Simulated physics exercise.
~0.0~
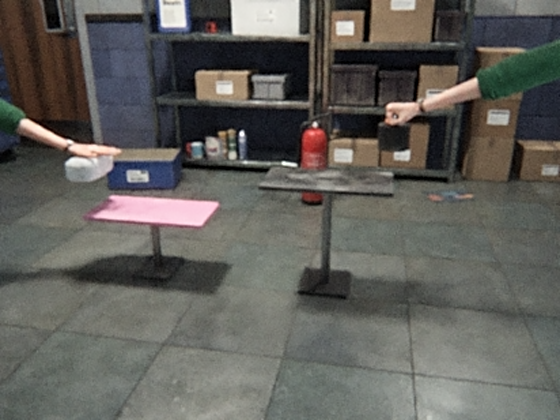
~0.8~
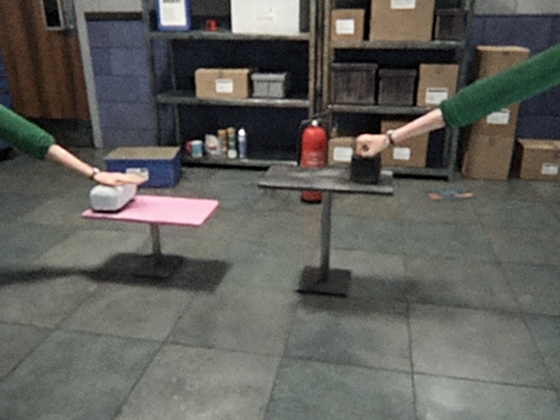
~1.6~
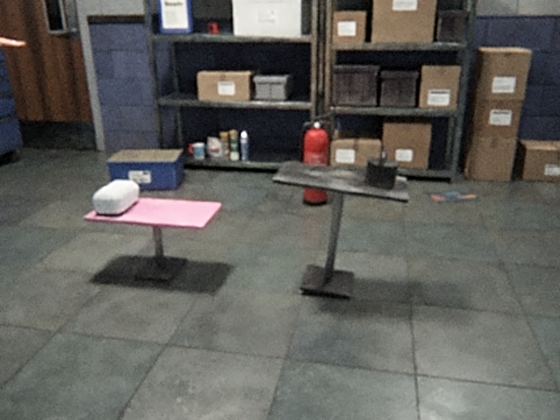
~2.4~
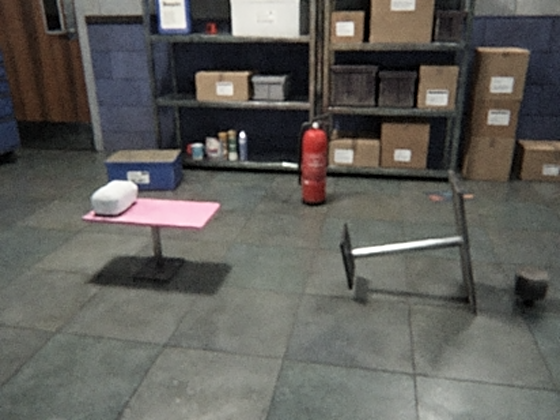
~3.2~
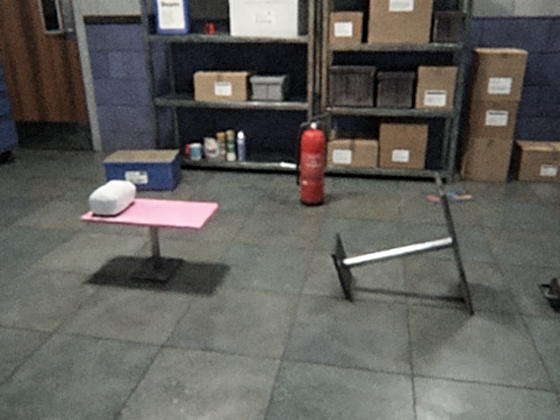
In a storeroom, hands load two small tables, and the black one topples right.
